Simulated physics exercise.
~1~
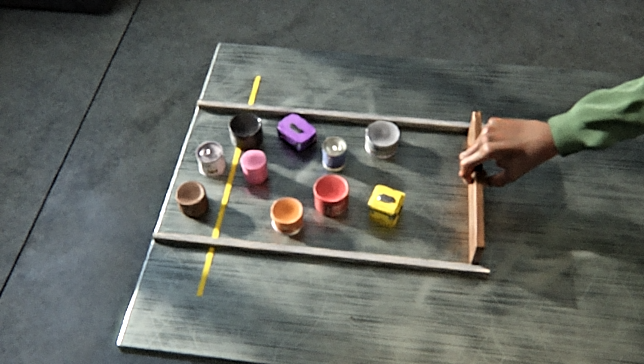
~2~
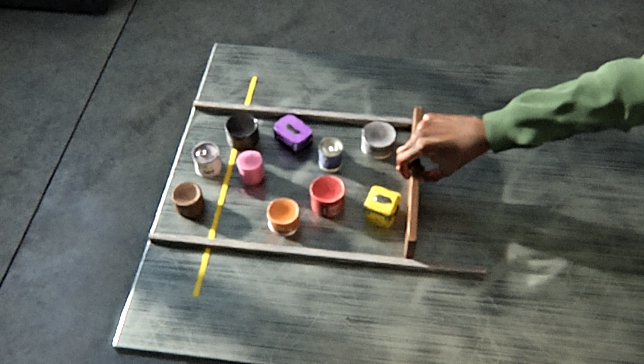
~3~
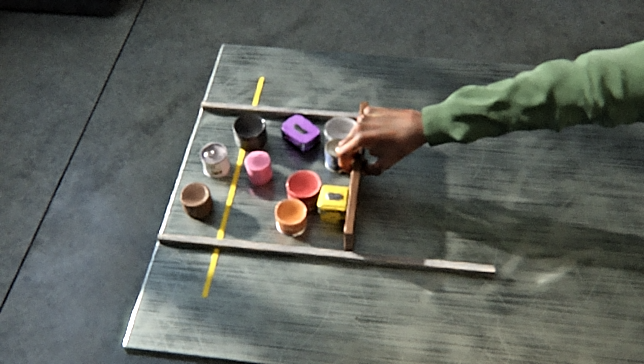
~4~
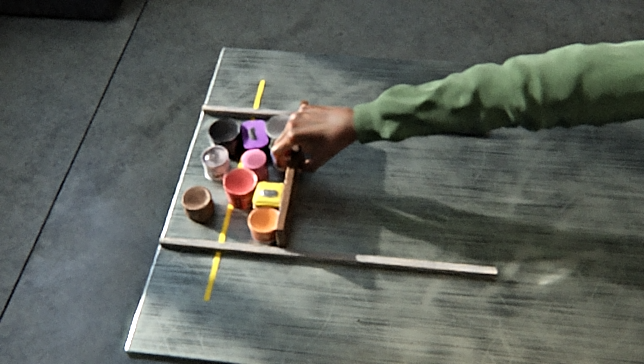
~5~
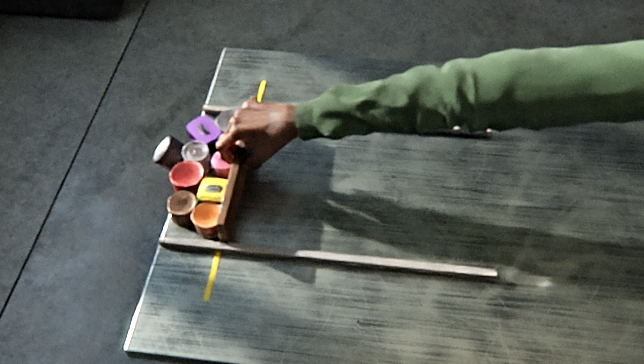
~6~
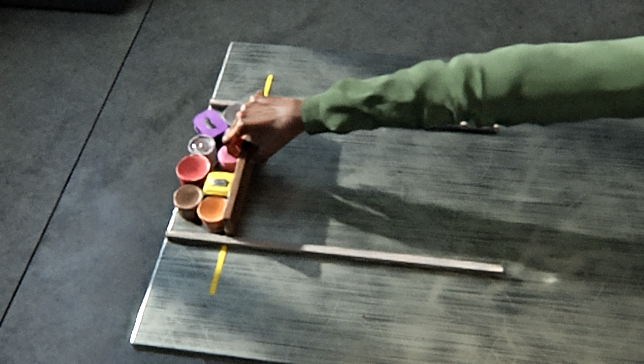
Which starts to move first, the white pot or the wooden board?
The wooden board starts to move first, pushed left by the hand. The white pot shifts only later, once the other items have been bunched up towards the left edge.
